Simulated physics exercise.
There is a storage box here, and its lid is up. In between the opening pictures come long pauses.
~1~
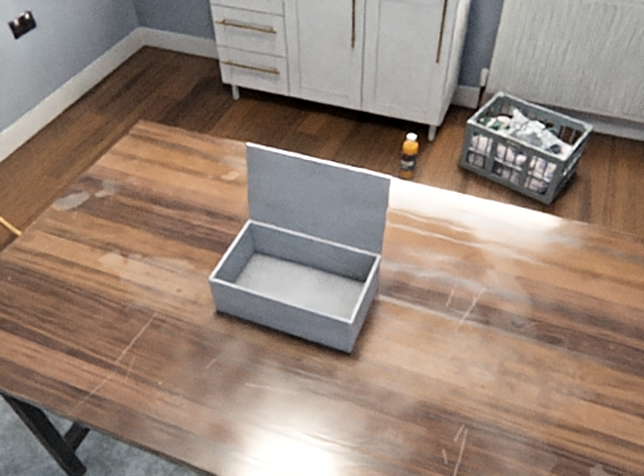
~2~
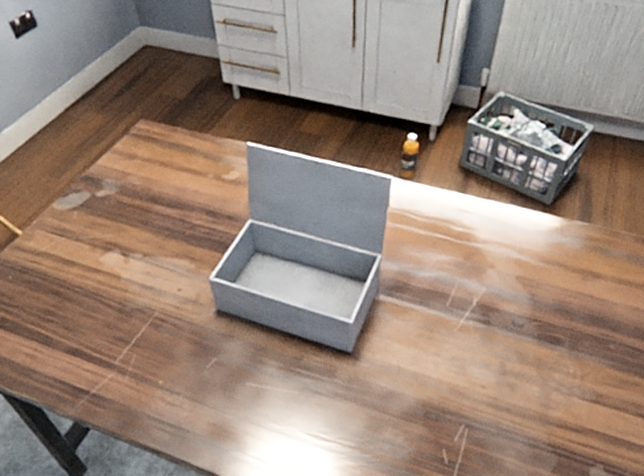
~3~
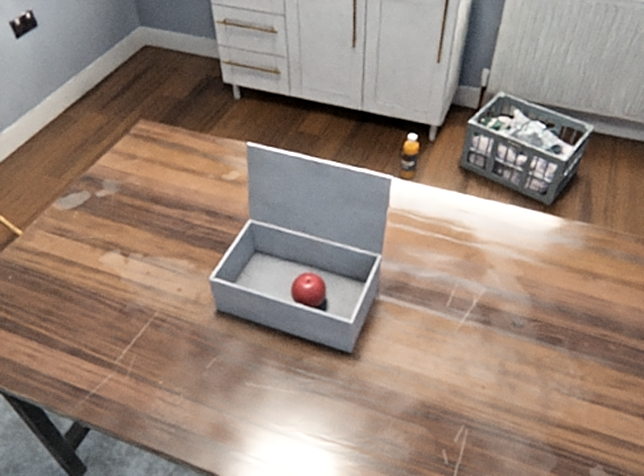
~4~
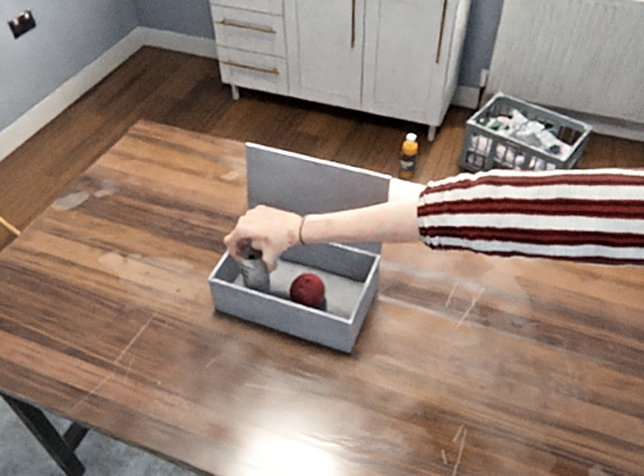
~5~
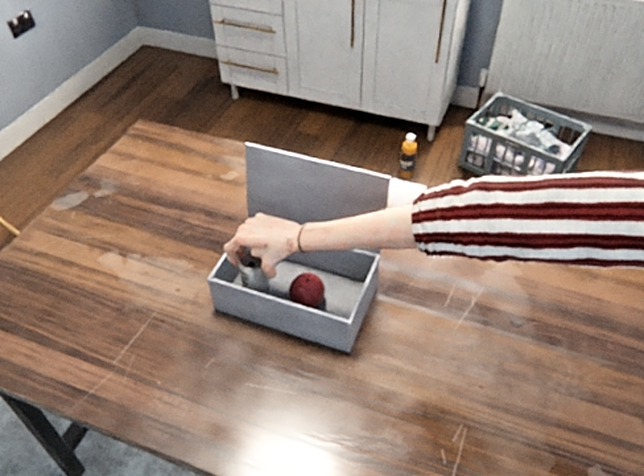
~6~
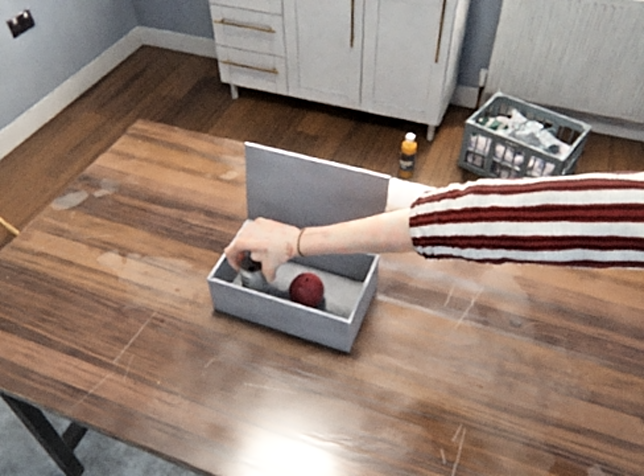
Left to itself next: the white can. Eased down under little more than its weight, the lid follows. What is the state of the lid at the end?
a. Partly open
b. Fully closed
(a) Partly open.
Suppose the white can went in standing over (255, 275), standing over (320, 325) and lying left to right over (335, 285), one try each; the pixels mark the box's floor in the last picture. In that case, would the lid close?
On the first attempt the lid can't come down, on the second it can't come down, and on the third it drops into place.
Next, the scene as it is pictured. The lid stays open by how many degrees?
Roughly 12 degrees above the rim.
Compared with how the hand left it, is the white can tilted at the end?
Result: The white can remains as it was set.
Then, 1.10 s past the last view, lid starting down.
Then, 1.50 s past the last view, lid 65° above the rim.
Then, 1.80 s past the last view, lid 42° above the rim.
Then, 2.00 s past the last view, lid 24° above the rim.
Finally, lid 13° above the rim; both still in place. Final places as the last picture's camera would see them, white can near (255, 282).
